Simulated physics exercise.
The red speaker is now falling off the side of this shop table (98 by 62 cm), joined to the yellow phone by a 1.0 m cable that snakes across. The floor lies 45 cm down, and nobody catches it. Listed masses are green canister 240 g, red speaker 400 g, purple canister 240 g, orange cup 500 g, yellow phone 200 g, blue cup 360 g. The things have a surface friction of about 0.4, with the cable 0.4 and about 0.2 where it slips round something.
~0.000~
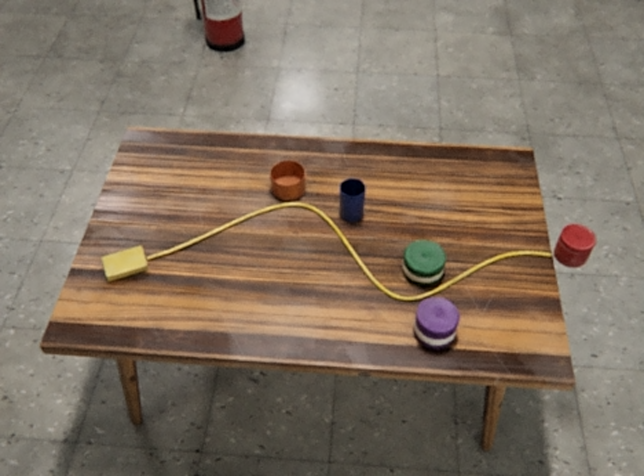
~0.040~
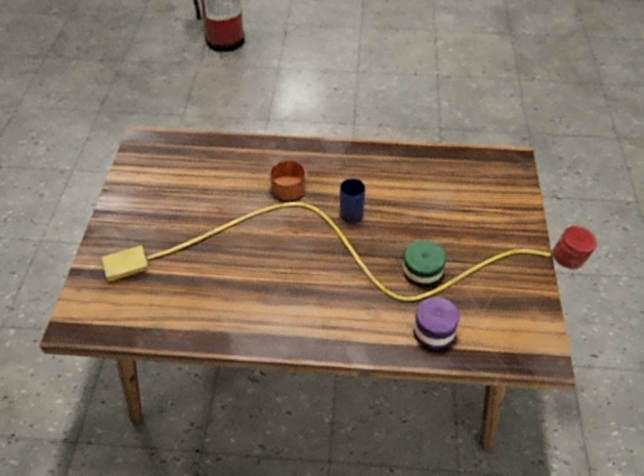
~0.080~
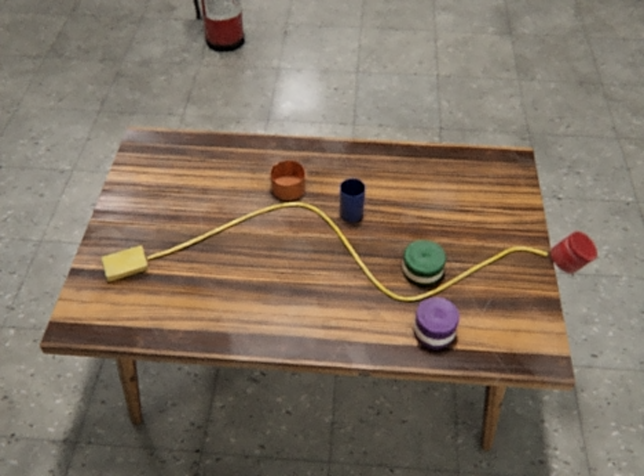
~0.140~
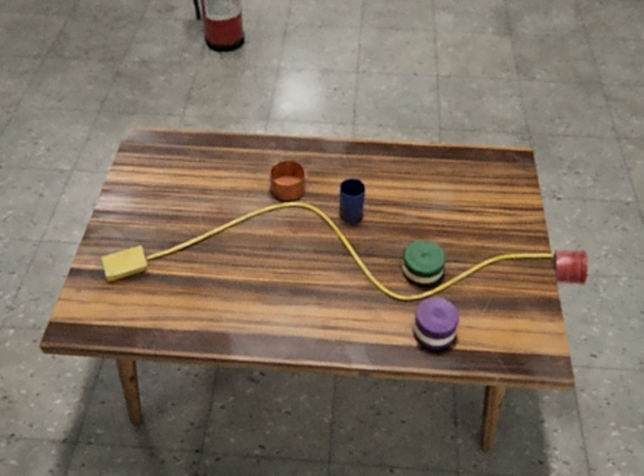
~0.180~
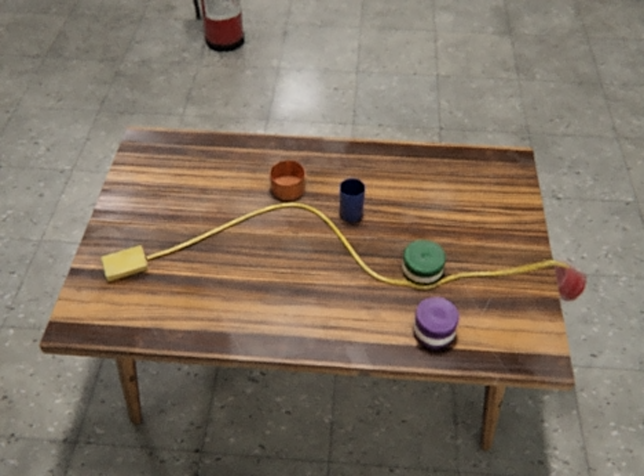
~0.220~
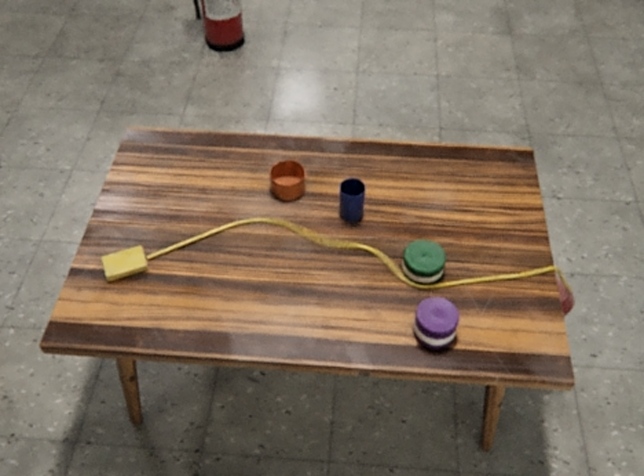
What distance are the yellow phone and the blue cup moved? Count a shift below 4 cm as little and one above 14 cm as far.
Yellow phone: Far; blue cup: Little.
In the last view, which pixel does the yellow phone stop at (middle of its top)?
Near (284, 285).
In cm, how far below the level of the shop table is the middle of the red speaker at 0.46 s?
Depth: About 35 cm.
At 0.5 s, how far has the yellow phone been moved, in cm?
It has shifted some 20 centimetres from where it began.
By 0.5 s, the cable's tail end at (233, 292); yellow phone 19 cm off its start, red speaker over the edge.
By 0.7 s, the cable's tail end at (301, 302); yellow phone 33 cm off its start, red speaker over the edge.
By 1.0 s, the cable's tail end at (301, 302); yellow phone 33 cm off its start at (284, 285), red speaker over the edge.
By 1.2 s, the cable's tail end at (301, 302); yellow phone 33 cm off its start, red speaker over the edge.
By 2.4 s, the cable's tail end at (301, 302); yellow phone 33 cm off its start at (284, 285), blue cup 0 cm off its start at (353, 187), red speaker over the edge.
